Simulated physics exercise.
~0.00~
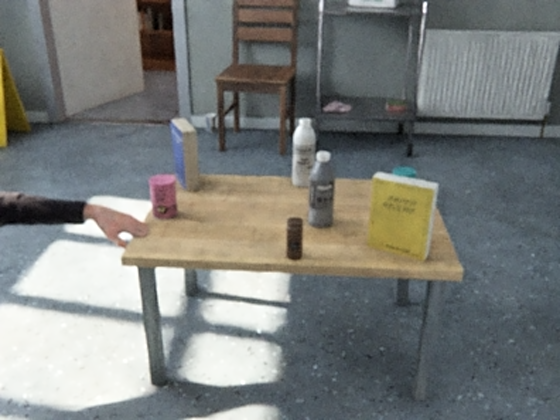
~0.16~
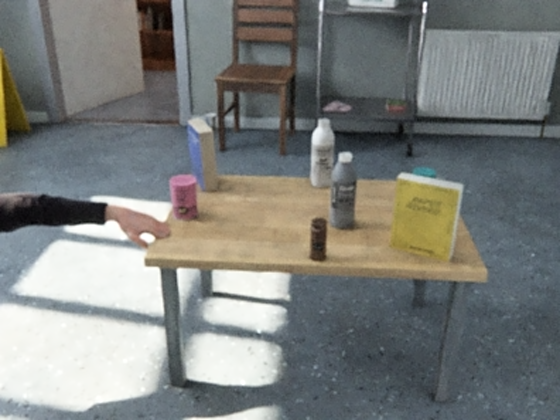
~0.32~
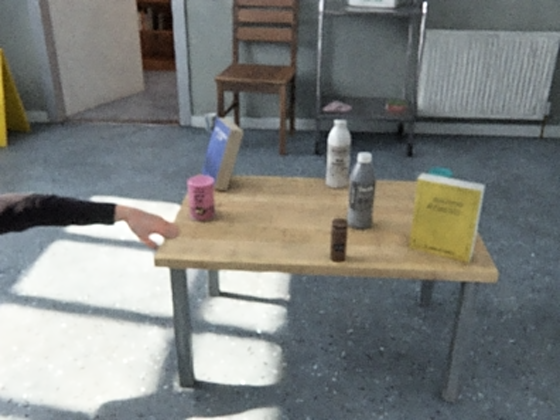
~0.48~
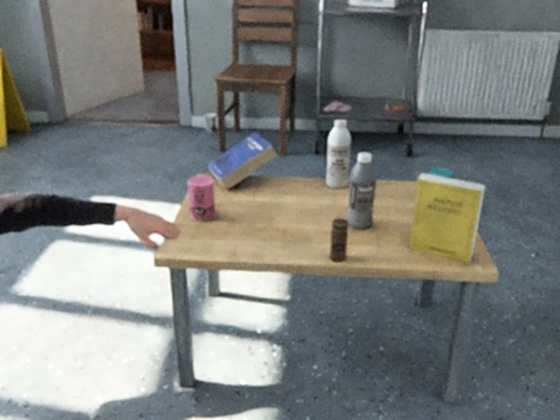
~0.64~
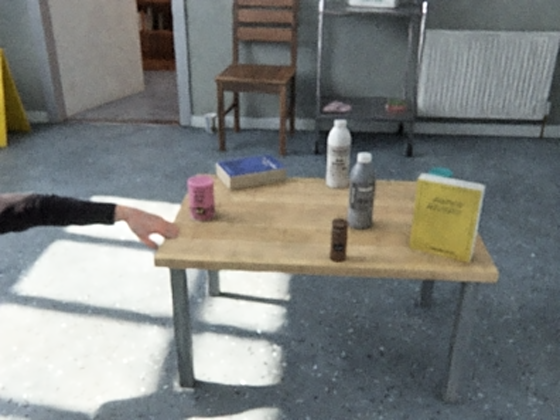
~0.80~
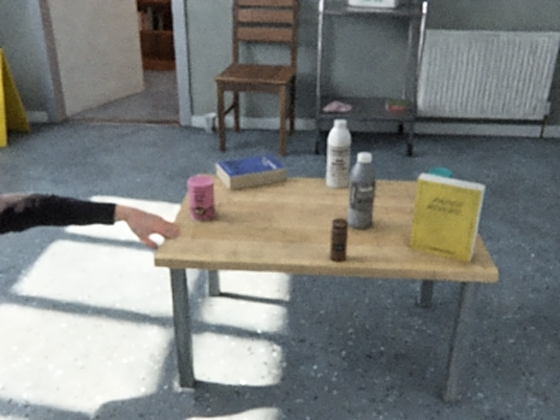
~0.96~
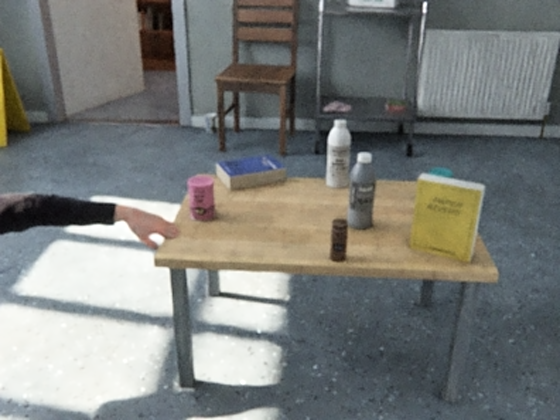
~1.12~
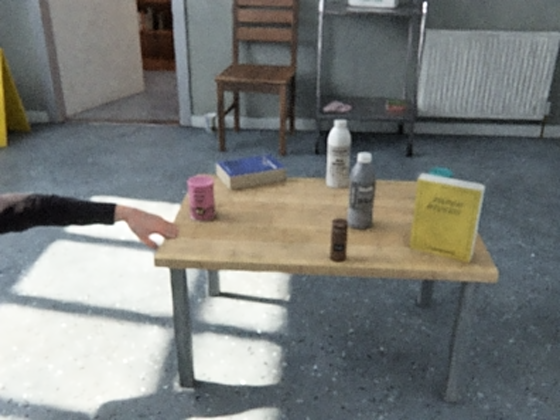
A blue book tips over as a hand shoves the wooden table right, and stays lying there.
